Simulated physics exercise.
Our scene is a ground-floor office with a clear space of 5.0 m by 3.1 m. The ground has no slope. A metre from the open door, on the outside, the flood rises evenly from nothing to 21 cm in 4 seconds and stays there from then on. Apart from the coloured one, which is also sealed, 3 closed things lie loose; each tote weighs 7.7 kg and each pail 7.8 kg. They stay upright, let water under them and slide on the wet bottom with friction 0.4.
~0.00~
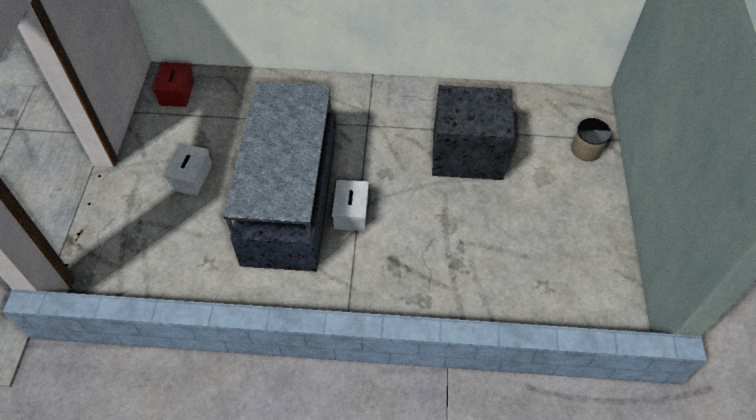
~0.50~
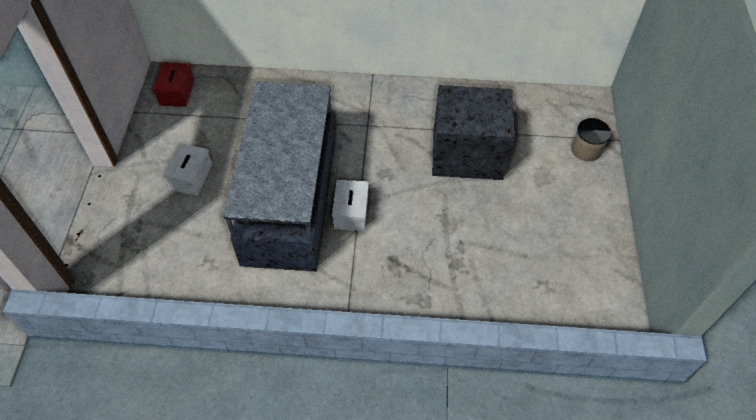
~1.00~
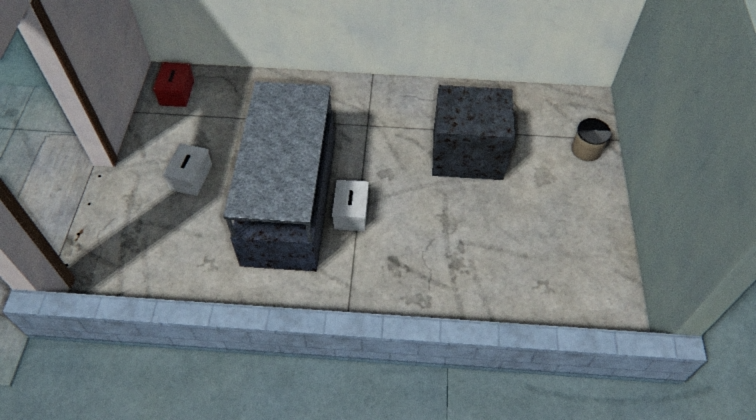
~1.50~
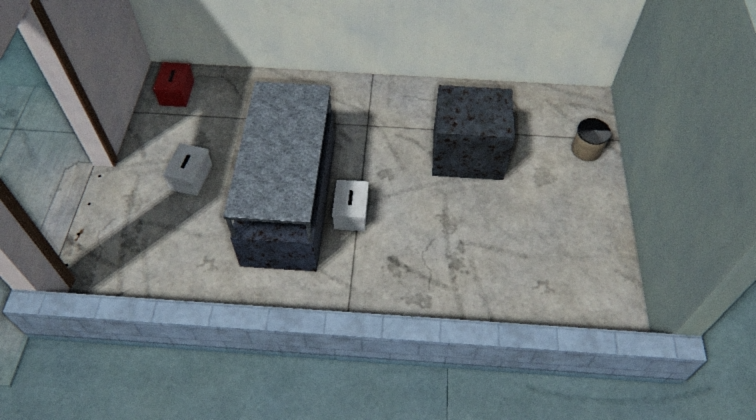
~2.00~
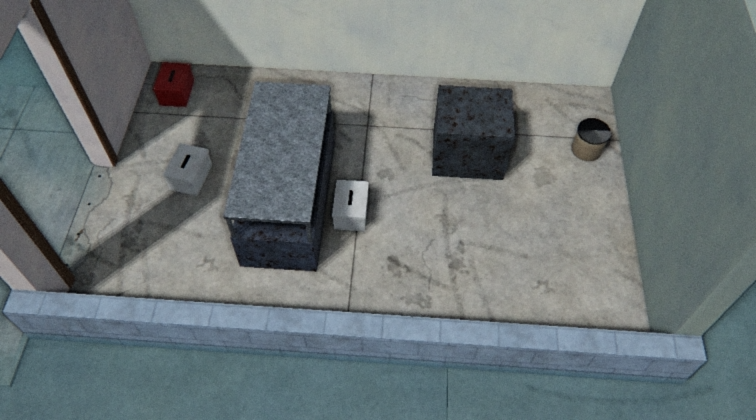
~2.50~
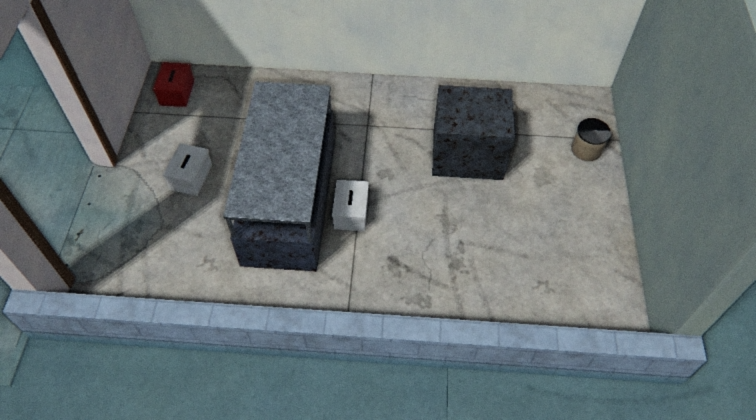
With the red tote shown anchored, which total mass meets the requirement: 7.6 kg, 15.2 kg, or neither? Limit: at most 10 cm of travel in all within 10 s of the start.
Expect neither amount to be sufficient.
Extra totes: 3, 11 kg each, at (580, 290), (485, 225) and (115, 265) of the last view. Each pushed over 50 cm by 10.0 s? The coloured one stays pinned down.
Order as asked: Stays within / stays within / goes beyond.
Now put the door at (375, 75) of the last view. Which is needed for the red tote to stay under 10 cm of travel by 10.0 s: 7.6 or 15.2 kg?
With that change, the big one is needed.
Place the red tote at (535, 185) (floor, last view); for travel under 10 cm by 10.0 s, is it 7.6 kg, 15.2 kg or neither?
Short answer: Any load.
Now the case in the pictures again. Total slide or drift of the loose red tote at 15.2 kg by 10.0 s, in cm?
The total path comes to around 80 cm.
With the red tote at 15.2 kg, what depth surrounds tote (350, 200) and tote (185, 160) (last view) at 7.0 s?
Some 1 cm at the first, some 5 cm at the second.
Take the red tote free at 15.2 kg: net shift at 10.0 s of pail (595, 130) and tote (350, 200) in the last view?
5 cm and 0 cm respectively.
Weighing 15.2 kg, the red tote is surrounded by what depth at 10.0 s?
Close to 9 cm deep.
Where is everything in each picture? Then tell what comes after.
In the first picture, the red tote at (172, 76) rests on the ground; 0.0 m2 under water; 0 of 4 have shifted.
In the second picture, the red tote at (172, 76), on the bottom; water covers 0.0 m2; 0 of 4 have shifted.
In the third picture, the red tote at (172, 76), on the bottom; water covers 0.0 m2; 0 of 4 have shifted.
In the fourth picture, the red tote at (172, 76) rests on the ground; 0.0 m2 under water; 0 of 4 have shifted.
In the fifth picture, the red tote at (172, 76), on the bottom; water covers 0.0 m2; 0 of 4 have shifted.
In the sixth picture, the red tote at (172, 76) rests on the ground; water covers 0.5 m2; 0 of 4 have shifted.
After 3.5 s the red tote would be 0 cm from its start with 7.6 kg and 0 cm from its start with 15.2 kg; 0 cm of water round it then.
After 4.5 s the red tote would be 0 cm from its start with 7.6 kg and 0 cm from its start with 15.2 kg; 1 cm of water round it then.
After 7.0 s the red tote would be 20 cm from its start with 7.6 kg and 0 cm from its start with 15.2 kg; 7 cm of water round it then.
After 10.0 s the red tote would be 51 cm from its start with 7.6 kg and 67 cm from its start with 15.2 kg; 9 cm of water round it then.
